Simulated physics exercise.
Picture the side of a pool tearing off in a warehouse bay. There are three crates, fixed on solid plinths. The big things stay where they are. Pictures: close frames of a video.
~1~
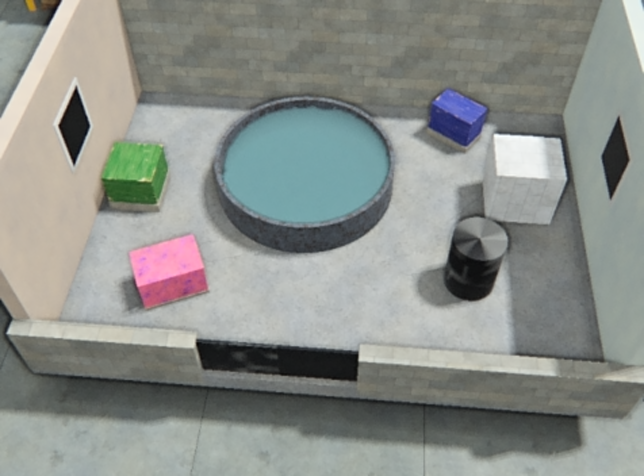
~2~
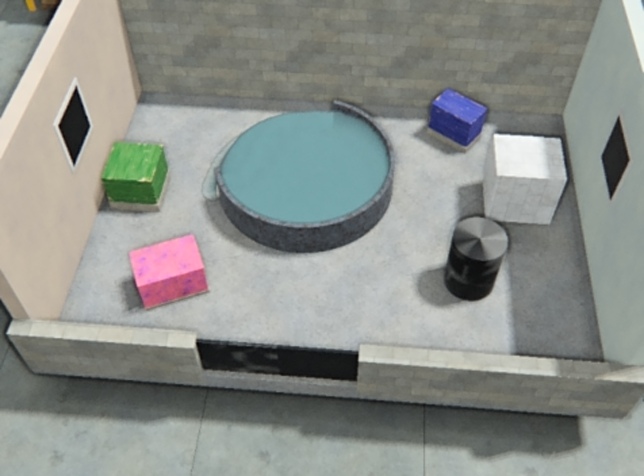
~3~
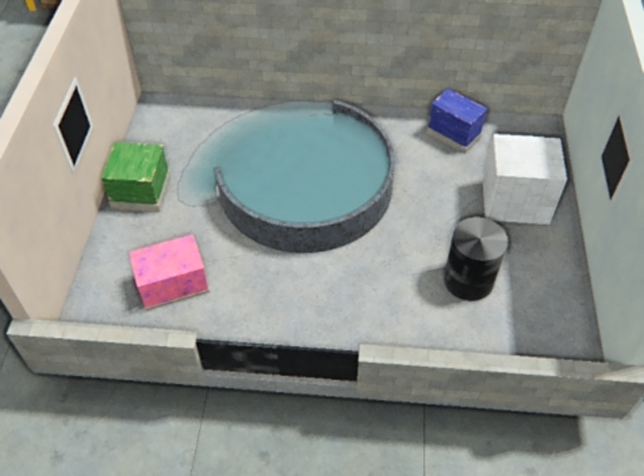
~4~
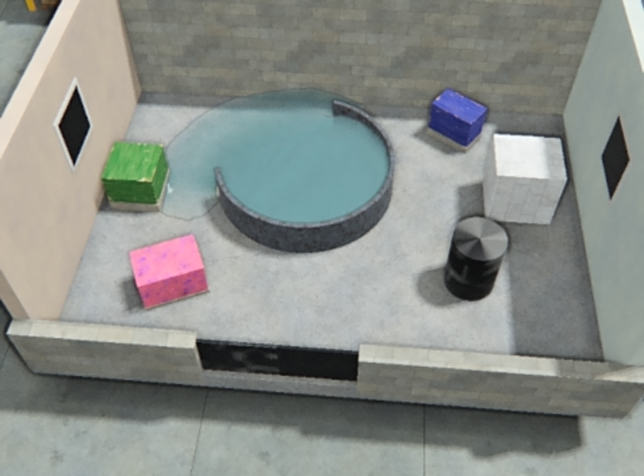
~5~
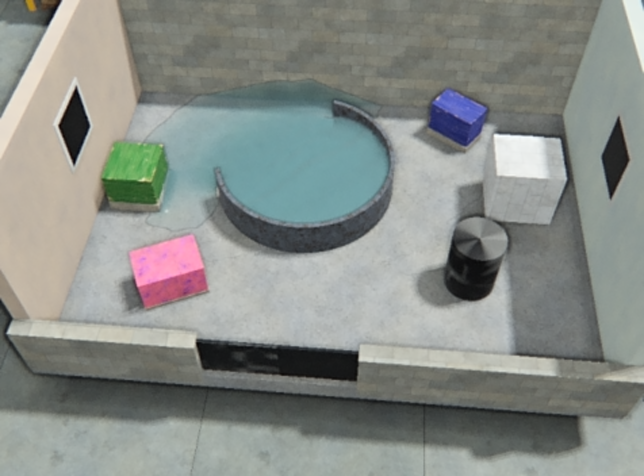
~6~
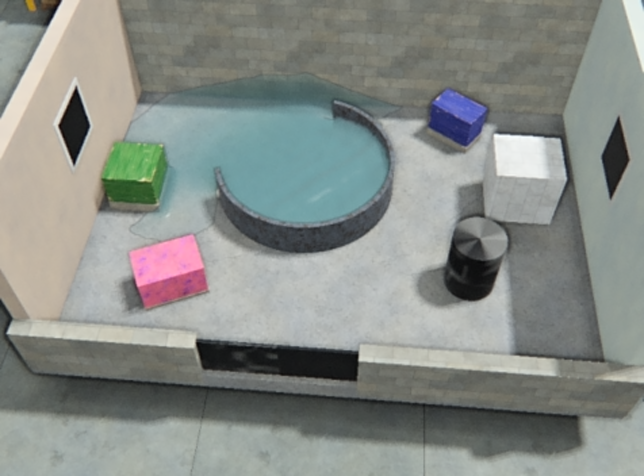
The round pool's far-left wall gave way, and its blue-green water poured out across the gray floor, spreading around the green block and along the back wall while the blocks stayed still.
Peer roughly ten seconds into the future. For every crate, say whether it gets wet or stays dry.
The pink crate is flooded, the green crate is flooded, the blue crate is flooded.
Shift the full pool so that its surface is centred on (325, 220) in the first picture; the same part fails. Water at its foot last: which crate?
Last of all, it's the blue one.
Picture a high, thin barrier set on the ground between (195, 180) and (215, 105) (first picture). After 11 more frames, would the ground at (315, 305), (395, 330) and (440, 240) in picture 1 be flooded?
The first point comes out unwetted, the next unwetted, the last unwetted.
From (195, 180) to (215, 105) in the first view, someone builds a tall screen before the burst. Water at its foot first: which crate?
Answer: The green-painted one.
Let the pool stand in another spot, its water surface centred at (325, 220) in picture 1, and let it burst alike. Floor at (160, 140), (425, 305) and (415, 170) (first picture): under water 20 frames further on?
Results in order - swamped, left untouched, swamped.
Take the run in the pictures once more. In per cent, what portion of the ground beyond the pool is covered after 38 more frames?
Roughly 85 per cent.
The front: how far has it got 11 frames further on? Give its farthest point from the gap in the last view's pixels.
Close to (529, 119).
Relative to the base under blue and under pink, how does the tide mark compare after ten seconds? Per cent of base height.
Around 160 % and 330 %.
A moment on, water covers 30 % of the floor; the pink crate water round its plinth, the green crate water round its plinth, the blue crate water round its plinth.
Next, water covers 35 % of the floor; the pink crate water round its plinth, the green crate water round its plinth, the blue crate water round its plinth.
Then, water covers 55 % of the floor; the pink crate water round its plinth, the green crate water round its plinth, the blue crate water round its plinth.
Later, water covers 85 % of the floor; the pink crate water round its plinth, the green crate water round its plinth, the blue crate water round its plinth.
In the end, water covers 100 % of the floor; the pink crate was topped, the green crate was topped, the blue crate was topped.
